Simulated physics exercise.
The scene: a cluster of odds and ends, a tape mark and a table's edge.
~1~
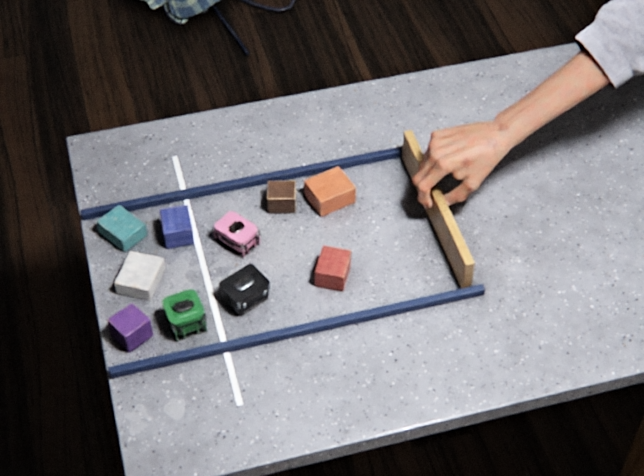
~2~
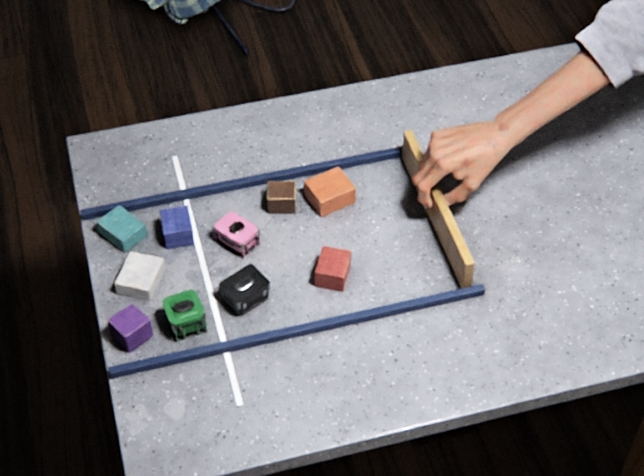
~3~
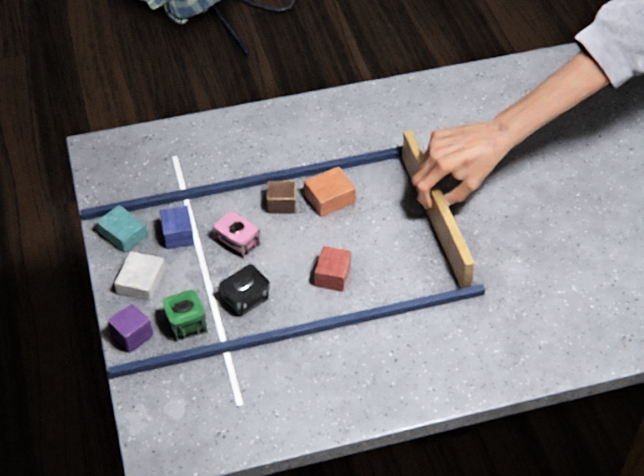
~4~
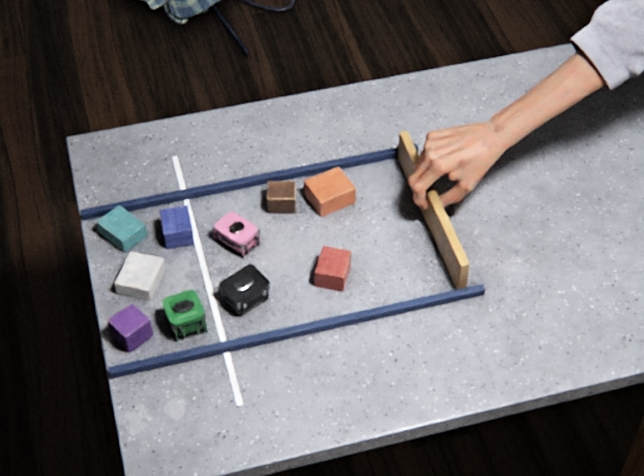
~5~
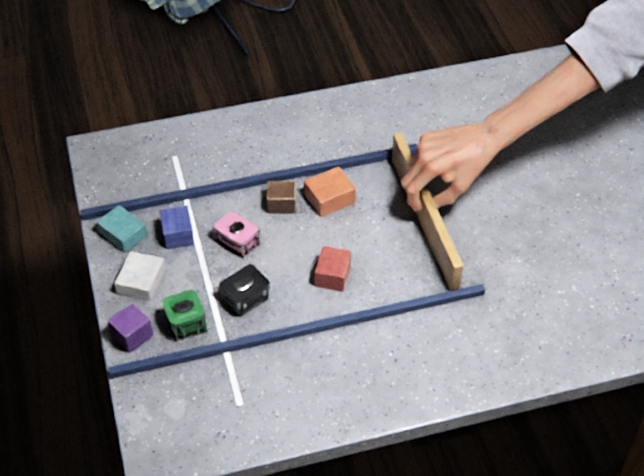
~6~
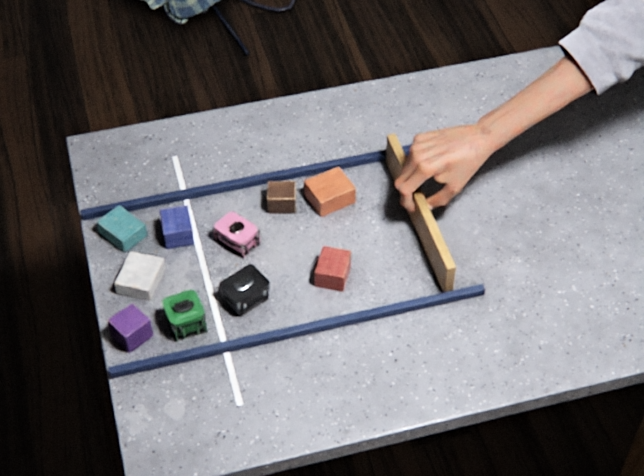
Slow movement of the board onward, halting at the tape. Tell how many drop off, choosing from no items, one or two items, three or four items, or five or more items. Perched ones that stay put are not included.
It ends with a lone piece or a pair gone from the top.
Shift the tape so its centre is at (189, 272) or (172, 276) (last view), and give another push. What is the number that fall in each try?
On the floor, 2 then 3.
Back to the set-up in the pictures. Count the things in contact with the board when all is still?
Count: 3.
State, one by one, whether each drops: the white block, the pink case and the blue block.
At the end the white block is still there, the pink case is still there and the blue block is still there.
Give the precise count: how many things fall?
2, precisely.
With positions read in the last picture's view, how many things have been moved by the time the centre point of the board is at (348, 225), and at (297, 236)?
Counts: 2, 3.
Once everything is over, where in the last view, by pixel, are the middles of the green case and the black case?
The first comes to rest at (131, 330), and the second at (162, 302).
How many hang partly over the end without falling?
It would come to 0.
Early on, none off yet; purple block at rest near (131, 328); turquoise block at rest near (122, 229); white block at rest near (140, 276).
Finally, the number that fall off is one or two; lost, turquoise block and purple block.
